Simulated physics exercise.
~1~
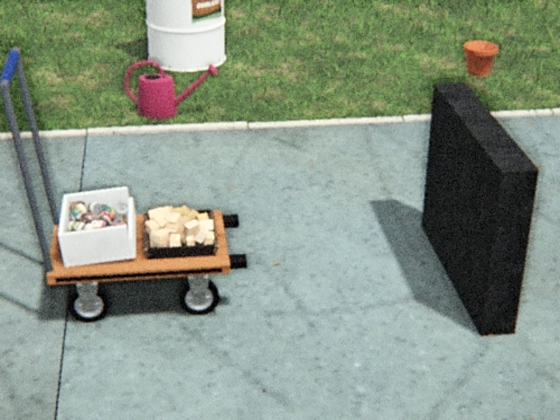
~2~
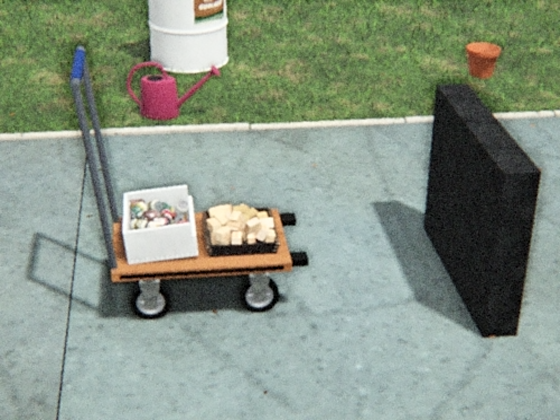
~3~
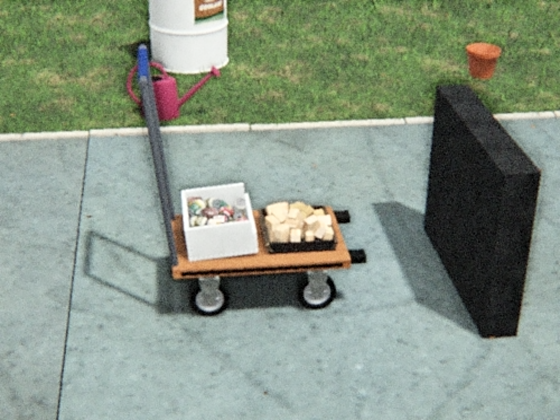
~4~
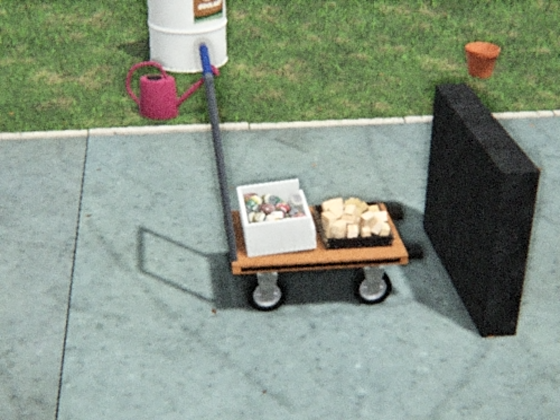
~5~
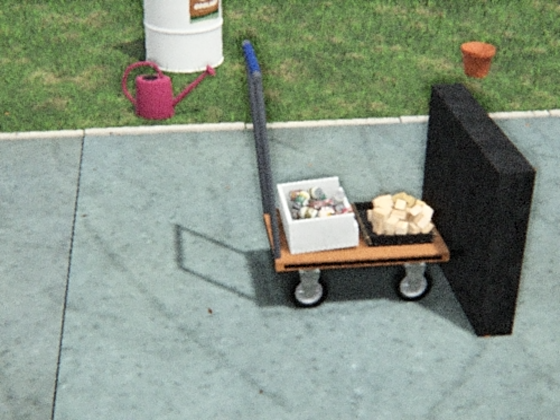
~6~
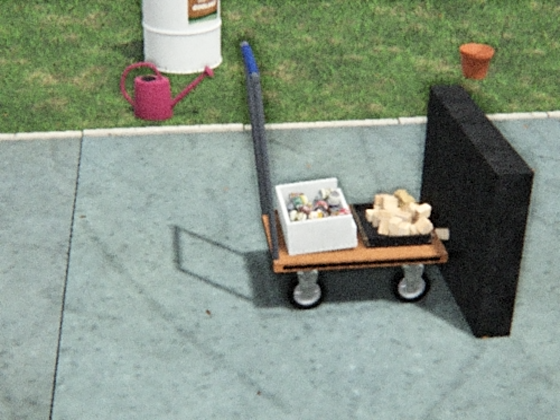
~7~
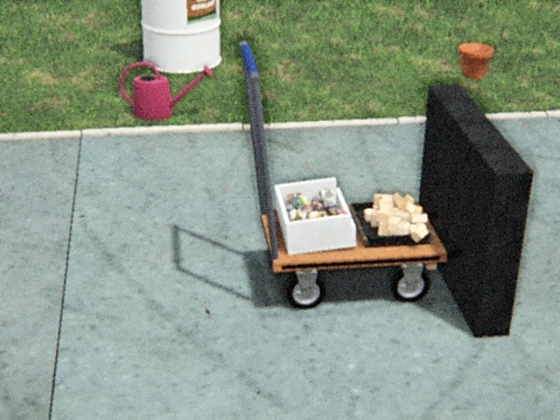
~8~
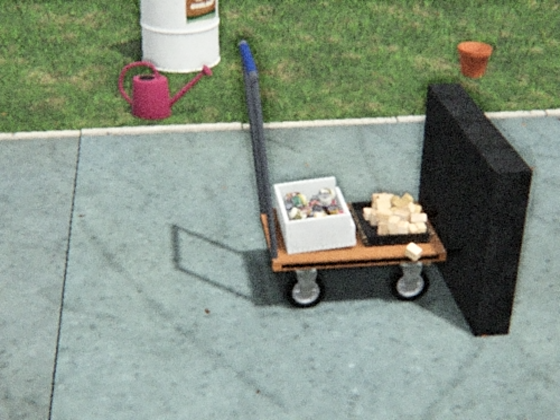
To begin with, a flat trolley with a tall blue-topped handle stands at the left of a paved area, carrying a white tub of small cans and a black tub of pale wooden blocks. It rolls steadily to the right, towards a thick black wall that stands in its way. The trolley comes to a stop against the wall, and the blocks lurch towards it, one poking out past the black tub's right end. Another block then tips over near the deck's front edge. Finally the trolley rests level, with most blocks still in the black tub and the cans still in the white one.
